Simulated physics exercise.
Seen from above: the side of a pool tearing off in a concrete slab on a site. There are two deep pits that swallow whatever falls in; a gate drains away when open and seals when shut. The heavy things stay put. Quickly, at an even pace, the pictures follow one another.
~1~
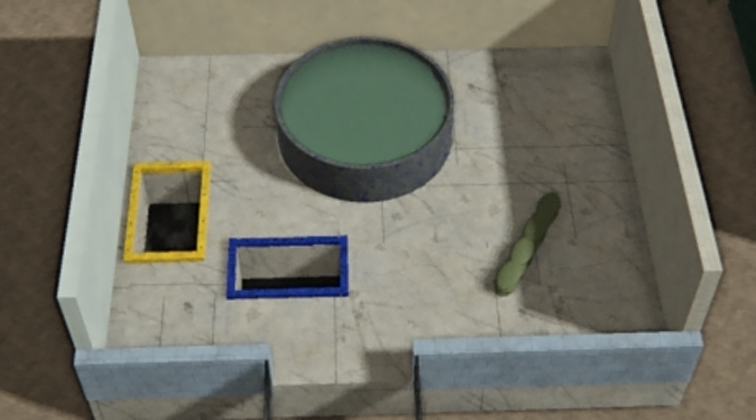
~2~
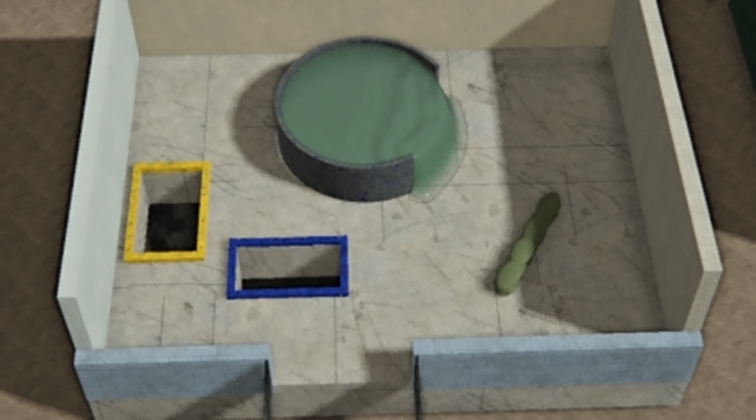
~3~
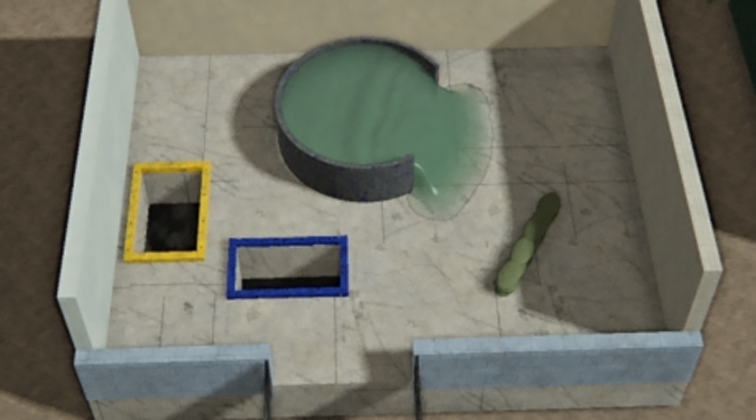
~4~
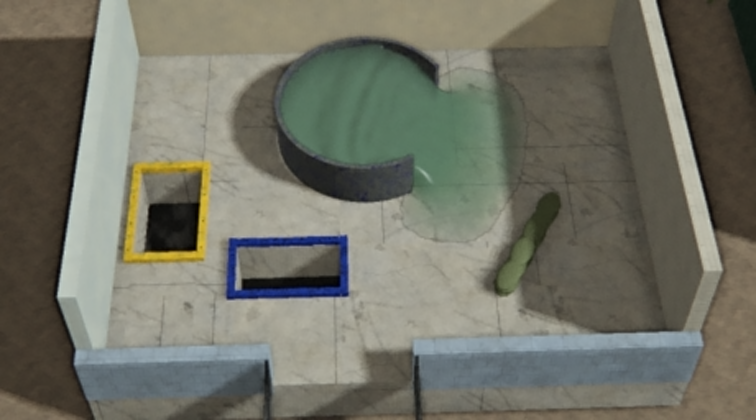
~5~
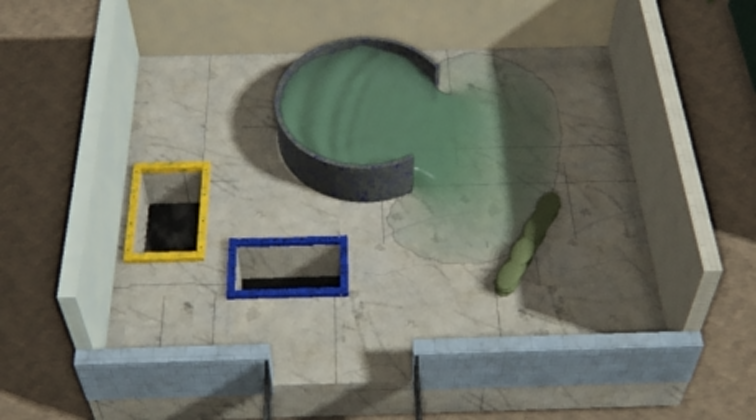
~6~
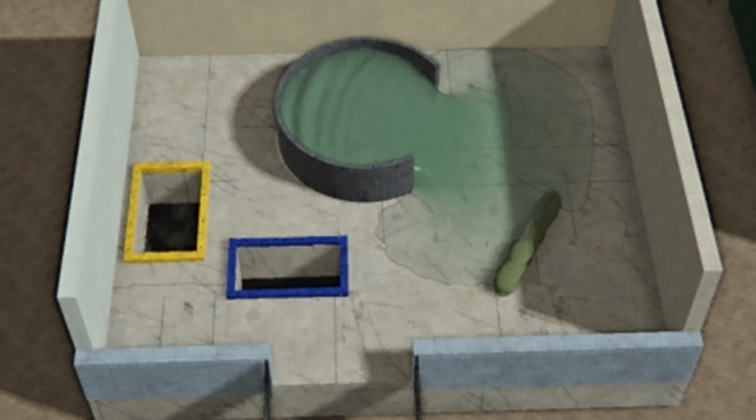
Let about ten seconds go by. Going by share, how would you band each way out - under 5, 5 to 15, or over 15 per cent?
In order: The gate ends up mid-range - five to fifteen per cent. The blue pit ends up low - beneath five per cent. The yellow pit ends up low - beneath five per cent.
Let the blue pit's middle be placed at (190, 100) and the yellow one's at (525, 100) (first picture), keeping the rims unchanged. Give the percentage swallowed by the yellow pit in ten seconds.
Yellow: 25 %.
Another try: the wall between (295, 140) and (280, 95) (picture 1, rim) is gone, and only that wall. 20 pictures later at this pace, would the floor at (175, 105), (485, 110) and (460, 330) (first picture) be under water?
First spot submerged, second spot spared, third spot spared.
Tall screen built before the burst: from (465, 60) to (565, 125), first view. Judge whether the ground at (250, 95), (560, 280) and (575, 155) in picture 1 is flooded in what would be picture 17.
Result, listed order: Spot 1 kept clear of the flood, spot 2 reached by the flood, spot 3 reached by the flood.
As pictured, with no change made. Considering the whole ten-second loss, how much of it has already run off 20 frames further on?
Approximately 10 in a hundred, I think.
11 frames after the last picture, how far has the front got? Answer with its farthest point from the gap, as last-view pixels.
Close to (662, 349), I think.
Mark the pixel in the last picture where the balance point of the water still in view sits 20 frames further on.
Somewhere around (491, 171) in the last view.
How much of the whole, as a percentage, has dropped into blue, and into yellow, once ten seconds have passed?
I'd say near 2 %, and near 2 %.
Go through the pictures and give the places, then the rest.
Still water in the round pool at (365, 103), in the first picture.
Water pours out at (447, 139) and has run to (413, 198), in the second picture.
The front is at (469, 89), out from the gap at (447, 140), in the third picture.
Water pours out at (447, 142) and has run to (481, 74), in the fourth picture.
Water pours out at (447, 142) and has run to (487, 257), in the fifth picture.
The front is at (569, 80), out from the gap at (447, 142), in the sixth picture.
A moment on, water covers 35 % of the floor; the gate 0 %, the blue pit 0 %, the yellow pit 0 %.
Next, water covers 45 % of the floor; the gate 0 %, the blue pit 0 %, the yellow pit 0 %.
Then, water covers 60 % of the floor; the gate 1 %, the blue pit 0 %, the yellow pit 0 %.
Later, water covers 85 % of the floor; the gate 4 %, the blue pit 1 %, the yellow pit 0 %.
In the end, water covers 95 % of the floor; the gate 9 %, the blue pit 1 %, the yellow pit 2 %.
